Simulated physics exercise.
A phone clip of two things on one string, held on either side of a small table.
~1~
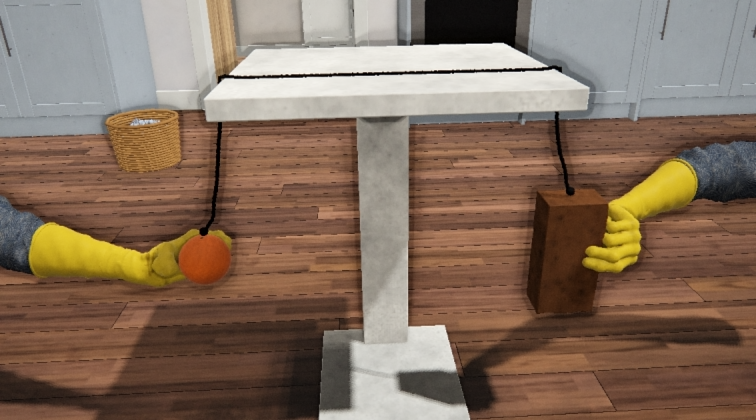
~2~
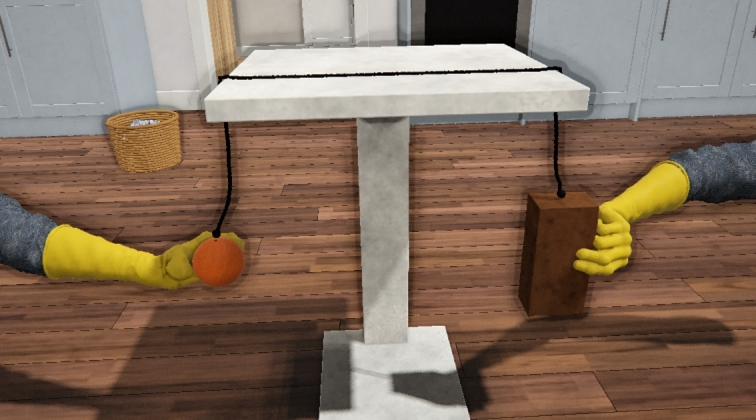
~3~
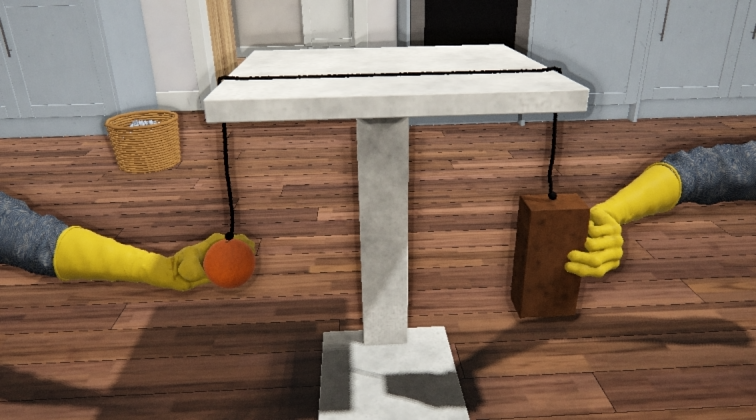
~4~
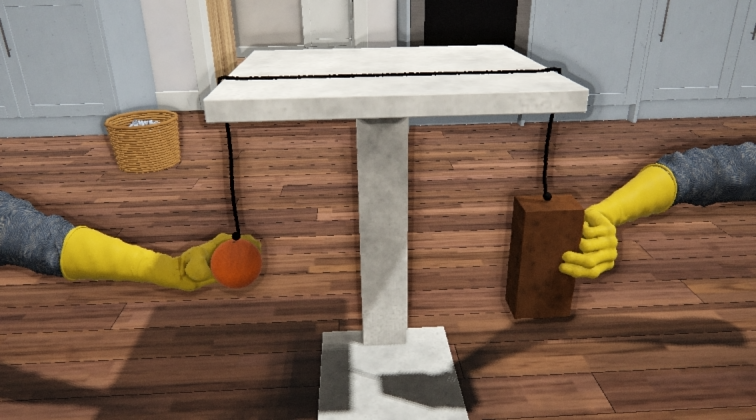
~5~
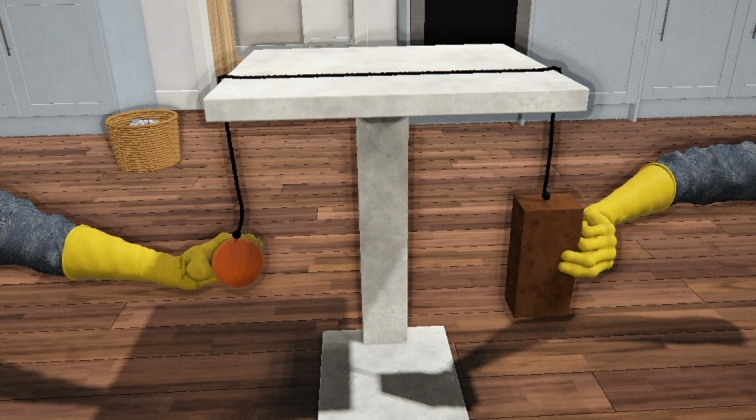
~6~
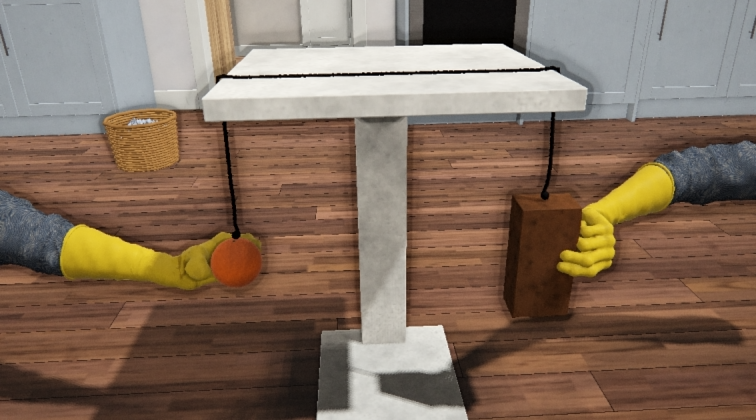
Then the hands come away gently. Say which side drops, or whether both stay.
Outcome: The string slides rightwards.
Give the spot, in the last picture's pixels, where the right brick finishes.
Its middle is at (530, 387).
Then, 0.92 s past the final frame, left orange pulled up onto the top near (351, 40); right brick down on the floor near (510, 380).
Then, 1.48 s past the final frame, left orange at the same height near (635, 242); right brick down on the floor near (525, 385).
When it is over, left orange down on the floor near (670, 400); right brick down on the floor near (530, 387). The string runs down on the right.
